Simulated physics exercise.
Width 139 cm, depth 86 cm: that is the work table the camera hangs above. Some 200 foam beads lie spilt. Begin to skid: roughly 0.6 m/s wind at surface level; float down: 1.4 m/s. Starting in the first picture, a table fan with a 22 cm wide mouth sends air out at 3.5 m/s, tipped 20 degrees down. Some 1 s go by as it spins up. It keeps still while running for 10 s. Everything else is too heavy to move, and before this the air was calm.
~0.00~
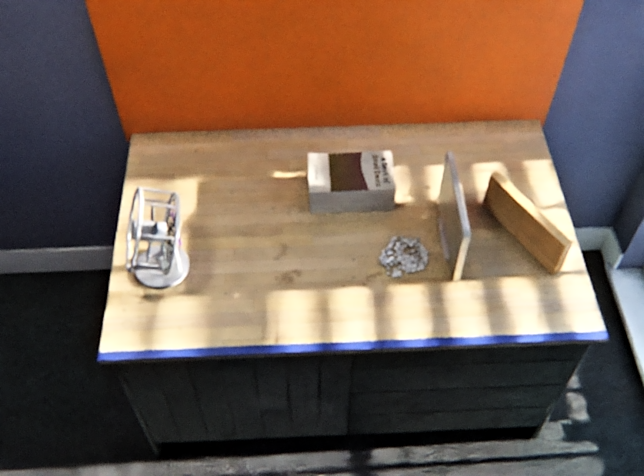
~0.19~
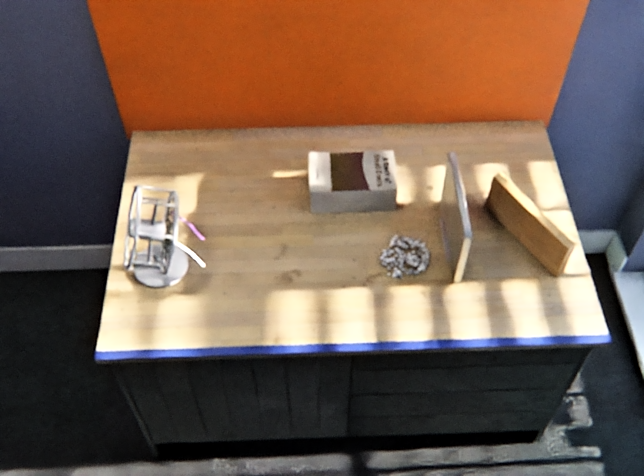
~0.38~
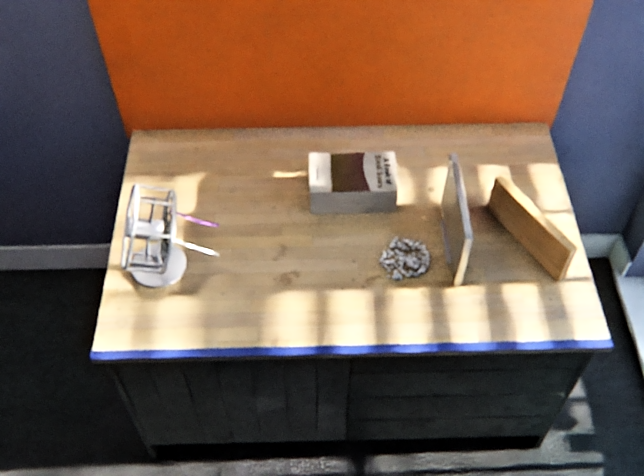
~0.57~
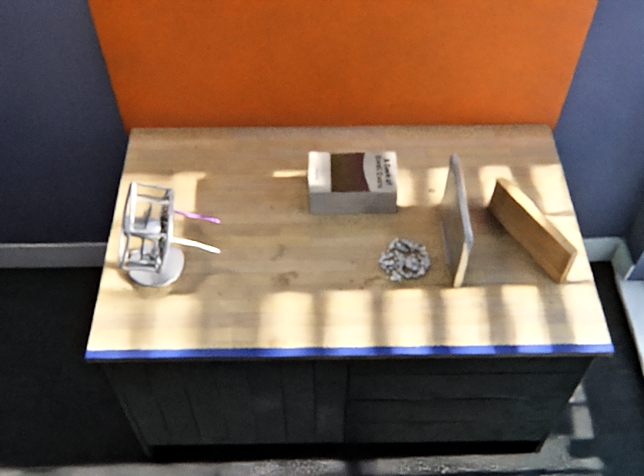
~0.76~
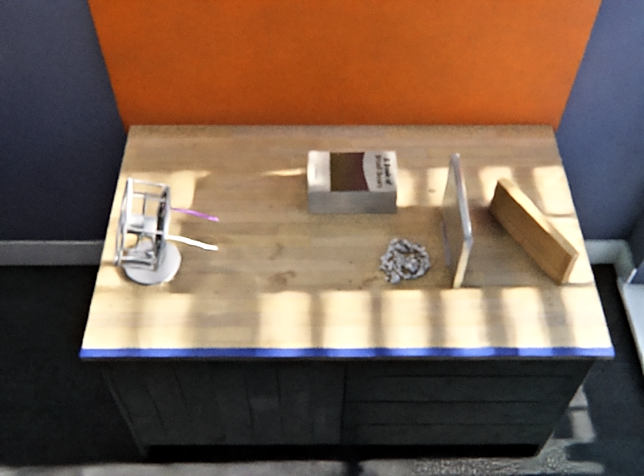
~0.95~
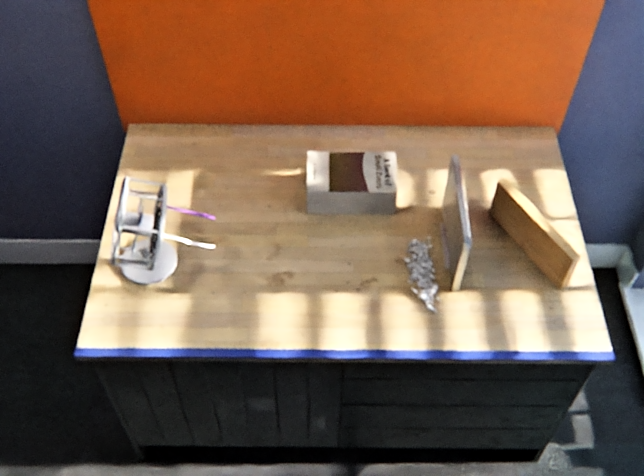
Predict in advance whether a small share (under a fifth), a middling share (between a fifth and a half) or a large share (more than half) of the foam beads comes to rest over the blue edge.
A large share of the foam beads ends up over the blue edge.
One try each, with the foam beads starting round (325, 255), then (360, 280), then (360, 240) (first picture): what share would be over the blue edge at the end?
Taking the three spots in order, you'd get around 80 percent, 100 percent and 40 percent.
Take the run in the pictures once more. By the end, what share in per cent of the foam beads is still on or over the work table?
About 0 per cent.
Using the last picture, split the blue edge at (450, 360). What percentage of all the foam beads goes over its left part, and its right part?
0 % left and 90 % right.
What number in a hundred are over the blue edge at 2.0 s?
I'd say near 90 per cent by then.
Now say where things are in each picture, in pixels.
The middle of the foam beads is near (406, 260), none has stirred yet and the mouth of the table fan is at (152, 232), in the first frame.
The middle of the foam beads is near (407, 260), none has stirred yet and the blue edge is centred on (355, 351), in the second frame.
The middle of the foam beads is near (407, 262), none has stirred yet, the top of a laptop is at (461, 194) and the top of a book is at (353, 172), in the third frame.
The middle of the foam beads is near (406, 263) and none has stirred yet, in the fourth frame.
The middle of the foam beads is near (405, 264) and none has stirred yet, in the fifth frame.
The middle of the foam beads is near (423, 271), the farthest in sight from the table fan is at (438, 299) and about 85 % have left their places, in the sixth frame.
After 2.0 s the count stands so, 88 % are over the blue edge.
After 3.2 s the count stands so, 88 % are over the blue edge.
After 5.5 s the count stands so, 88 % are over the blue edge.
After 10.0 s, at the end, 88 % are over the blue edge.
